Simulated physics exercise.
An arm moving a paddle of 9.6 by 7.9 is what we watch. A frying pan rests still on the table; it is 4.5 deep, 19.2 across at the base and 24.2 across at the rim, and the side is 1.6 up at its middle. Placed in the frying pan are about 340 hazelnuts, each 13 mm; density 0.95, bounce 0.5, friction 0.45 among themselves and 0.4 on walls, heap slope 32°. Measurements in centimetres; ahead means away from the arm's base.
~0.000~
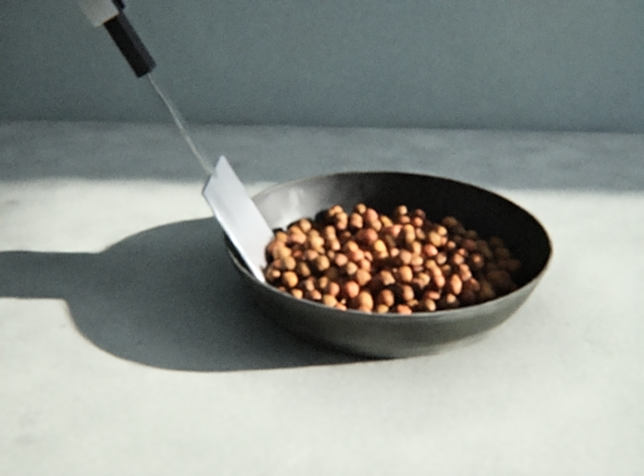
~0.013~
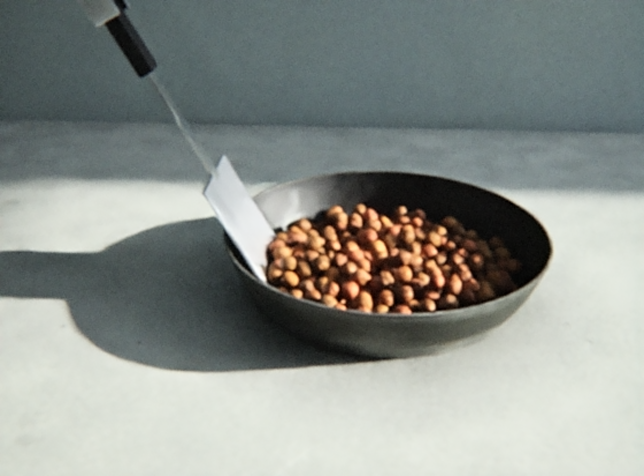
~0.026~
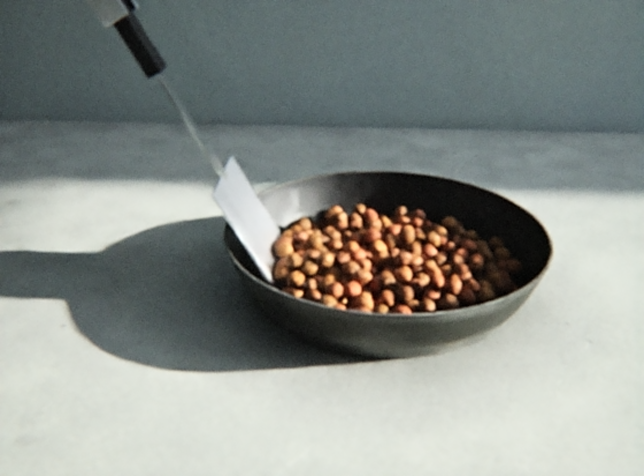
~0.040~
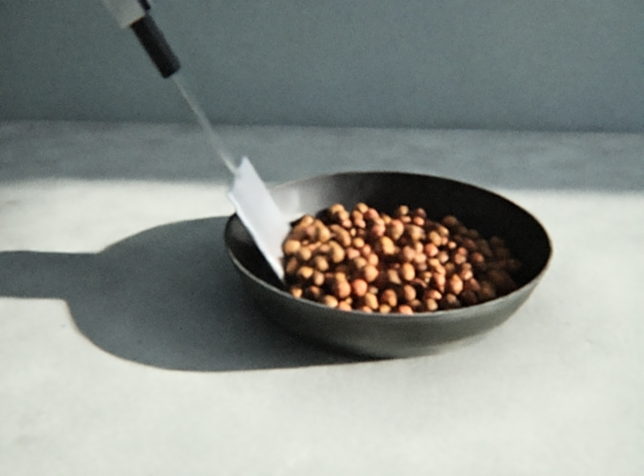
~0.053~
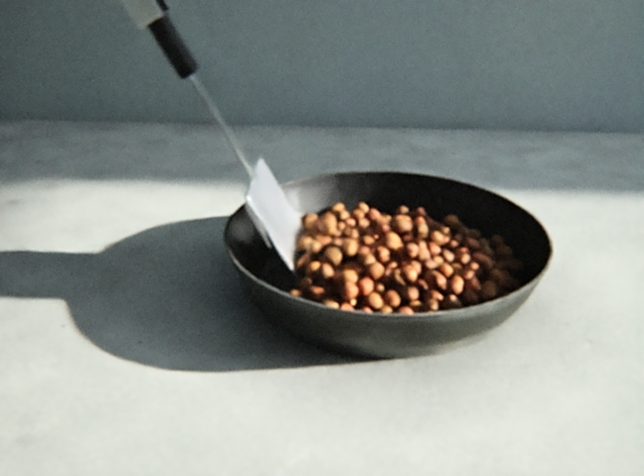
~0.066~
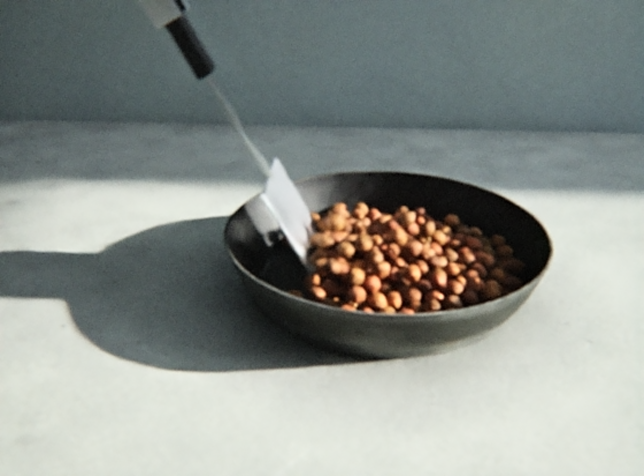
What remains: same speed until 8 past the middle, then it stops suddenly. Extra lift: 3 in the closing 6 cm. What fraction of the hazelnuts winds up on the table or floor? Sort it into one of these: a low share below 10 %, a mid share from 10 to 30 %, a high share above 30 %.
A mid share, from 10 to 30 %.
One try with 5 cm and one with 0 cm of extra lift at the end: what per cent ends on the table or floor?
20 and 15 per cent.
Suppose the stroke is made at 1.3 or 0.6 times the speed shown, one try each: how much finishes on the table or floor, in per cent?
Roughly 30 per cent on the first try and 15 per cent on the second.
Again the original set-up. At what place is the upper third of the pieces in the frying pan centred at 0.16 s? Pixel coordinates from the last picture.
About pixel (451, 242).
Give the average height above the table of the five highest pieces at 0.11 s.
They are near 6 cm up.
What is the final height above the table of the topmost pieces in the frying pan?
Some 5.0 cm above the table.
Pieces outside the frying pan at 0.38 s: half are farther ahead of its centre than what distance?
I'd put it at some 20 centimetres.
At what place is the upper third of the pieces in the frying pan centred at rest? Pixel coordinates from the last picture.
You'll find it at about (481, 270).
By 0.11 s, sloping 61°, highest piece 6 above the table; 335 in the frying pan.
By 0.16 s, sloping 61°, highest piece 7 above the table; 335 in the frying pan.
By 0.38 s, sloping 61°, highest piece 6 above the table; 258 in the frying pan, 66 on the table or floor, 11 on the blade or in flight.
By 1.43 s, sloping 61°, highest piece 4 above the table; 258 in the frying pan, 77 on the table or floor.
Final count, 258 in the frying pan, 77 on the table or floor. That is 23 % on the table or floor.
